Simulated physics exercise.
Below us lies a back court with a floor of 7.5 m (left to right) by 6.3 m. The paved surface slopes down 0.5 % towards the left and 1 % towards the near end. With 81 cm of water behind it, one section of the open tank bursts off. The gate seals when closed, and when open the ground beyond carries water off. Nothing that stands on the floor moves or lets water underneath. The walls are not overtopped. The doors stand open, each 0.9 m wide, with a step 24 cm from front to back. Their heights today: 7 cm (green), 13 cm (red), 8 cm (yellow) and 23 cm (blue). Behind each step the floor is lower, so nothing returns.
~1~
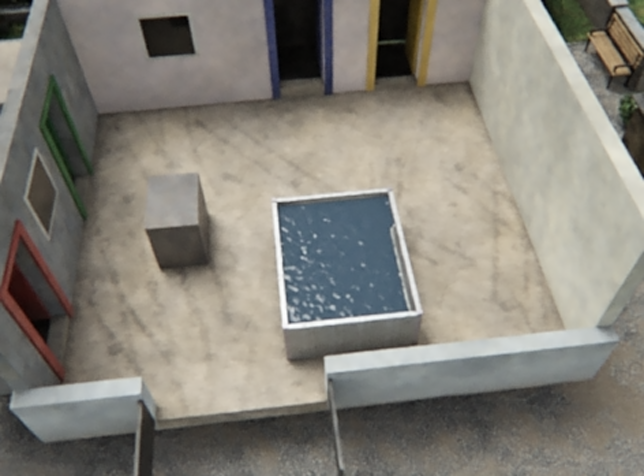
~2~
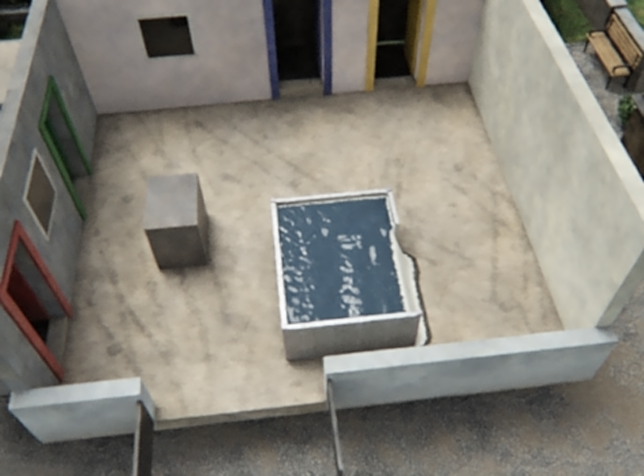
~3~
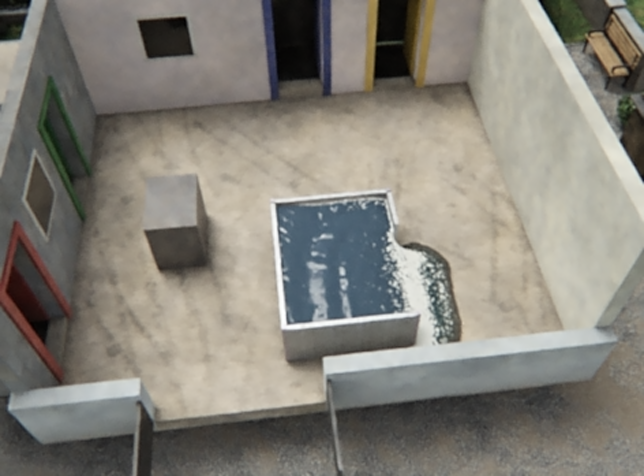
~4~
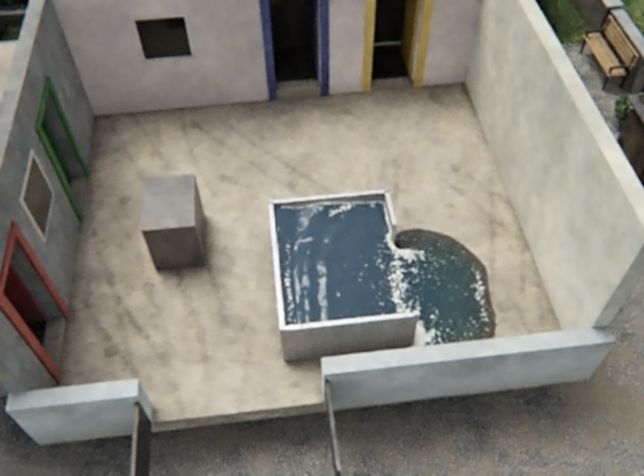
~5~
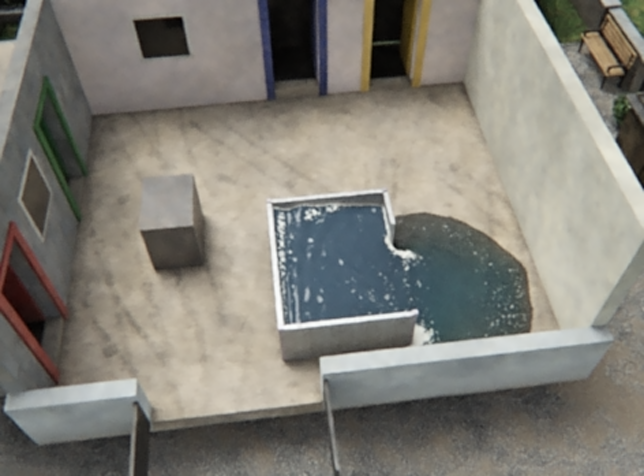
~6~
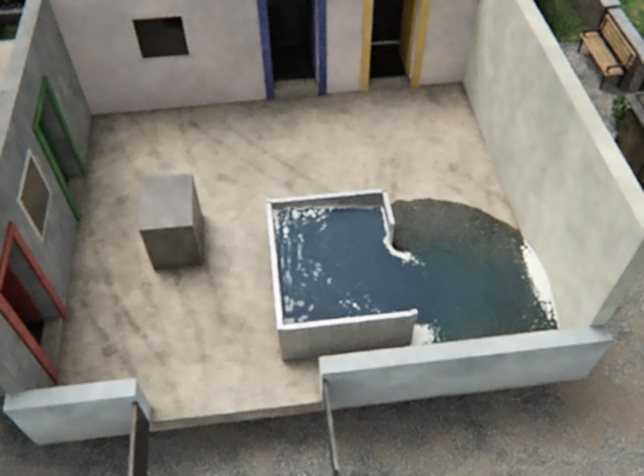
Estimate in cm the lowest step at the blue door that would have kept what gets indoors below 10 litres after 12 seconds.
It would have to be roughly 9.5 cm high.
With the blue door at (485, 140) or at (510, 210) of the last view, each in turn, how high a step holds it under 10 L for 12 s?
Roughly 8.0 and 21 cm.
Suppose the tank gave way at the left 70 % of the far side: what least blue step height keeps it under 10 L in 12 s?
About 29 cm.
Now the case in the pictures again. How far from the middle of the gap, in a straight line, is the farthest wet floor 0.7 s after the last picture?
Some 3.4 m out.
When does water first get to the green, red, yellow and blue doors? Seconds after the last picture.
Green 5.5 s, red 4.5 s, yellow 2.0 s, blue 2.8 s.
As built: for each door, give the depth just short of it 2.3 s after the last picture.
In cm: Green 0, red 0, yellow 15, blue 0.
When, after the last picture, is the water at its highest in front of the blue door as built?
At about 3.5 s.
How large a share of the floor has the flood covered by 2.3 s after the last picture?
About 35 per cent.
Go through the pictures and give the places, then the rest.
The first frame shows still water, 81 cm deep, in the open tank at (342, 256); the blue door at (301, 54) is dry.
In the second frame, the front is at (414, 270), 0.3 m from the gap at (402, 289); 0.4 m2 of floor is wet, 81 cm left at the back.
In the third frame, water pours out at (401, 290) and has run 0.8 m, to (447, 283); about 14 cm deep outside, 81 cm at the back.
In the fourth frame, water pours out at (399, 292) and has run 1.4 m, to (483, 282); about 11 cm deep outside, 75 cm at the back.
In the fifth frame, water pours out at (397, 291) and has run 2.1 m, to (523, 280); about 8 cm deep outside, 69 cm at the back.
In the sixth frame, the gap is at (397, 291), the front 2.3 m out at a hidden place; the back of the open tank holds 70 cm; the blue door at (295, 55), 5.1 m from the gap, is still 3.6 m from the nearest water.
Then, 0.7 s after the last picture water covers 15 % of the floor, deepest (69 cm) near (547, 347); it has not reached the blue door.
Then, 2.3 s after the last picture water covers 35 % of the floor, deepest (32 cm) near (479, 366); it has not reached the blue door.
Then, 11.3 s after the last picture water covers 95 % of the floor, deepest (12 cm) near (51, 417); 3 cm at the blue door, 0 litres in over its 23 cm step.
At the blue door as built, the water peaked near 15 cm, 3.3 s after the last picture.
Run again over the same 12 s with other heights there, 17 litres in over 8 cm, 4 litres over 11 cm. The limit of 10 litres is kept from about 9.5 cm up.
